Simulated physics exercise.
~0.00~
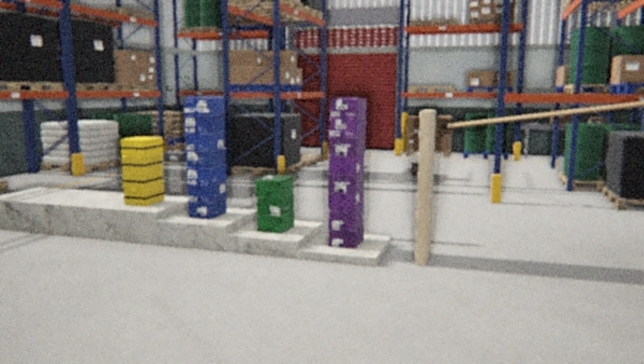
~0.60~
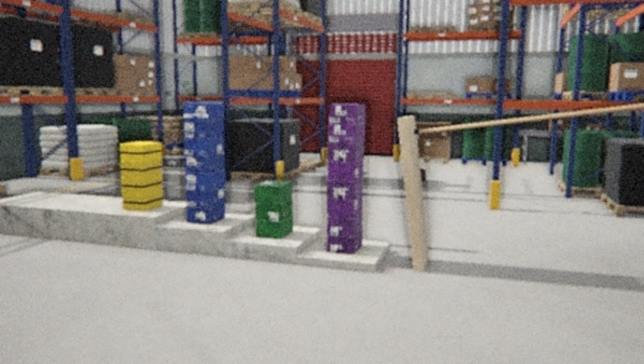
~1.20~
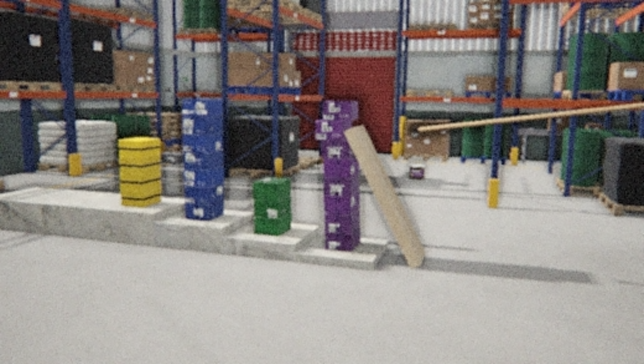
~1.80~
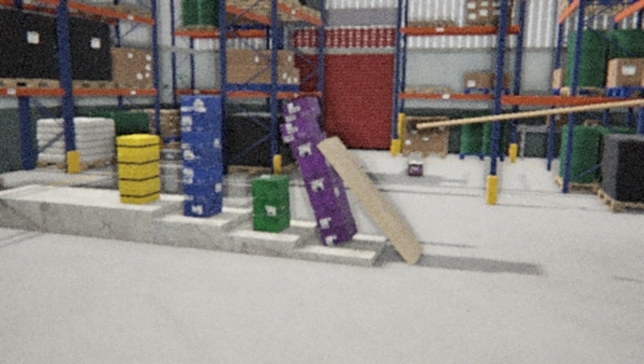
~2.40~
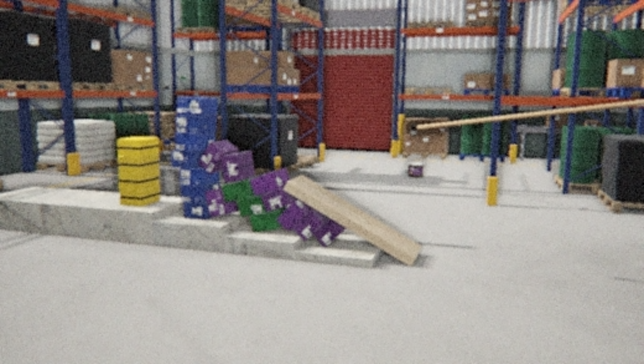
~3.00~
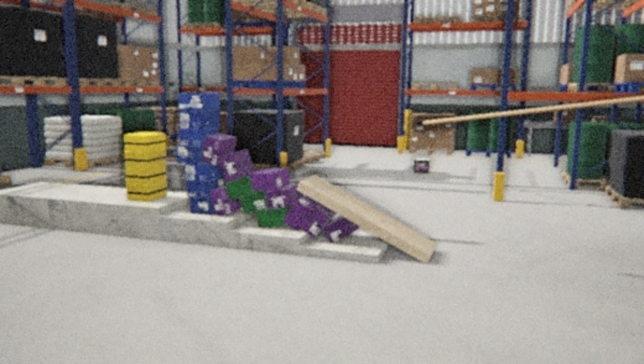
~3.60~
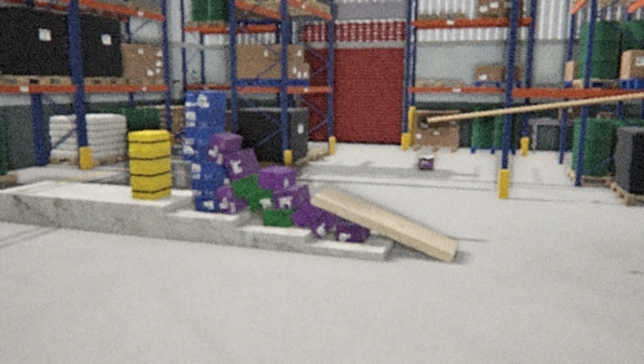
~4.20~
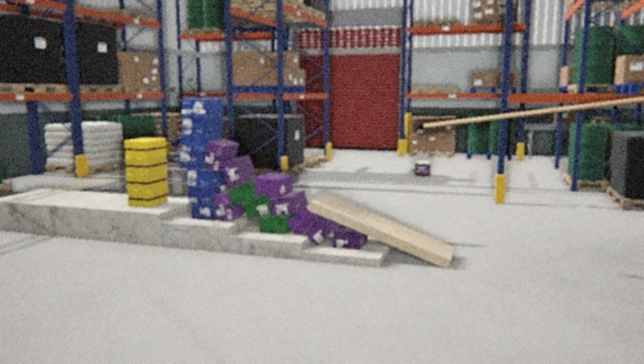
In a warehouse store room with tall racks behind, seen from the front by a slightly swaying camera, four single columns of parcels stand on steps that descend to the right. They are yellow, blue, short green and tall purple, with an upright board beyond the purple one and a pole reaching in from the right. The board tips left and leans into the purple column, which tilts and breaks apart over the green pile and against the blue. The green parcels shift and tilt slightly. Finally the board lies sloping on purple parcels, while blue and yellow still stand.
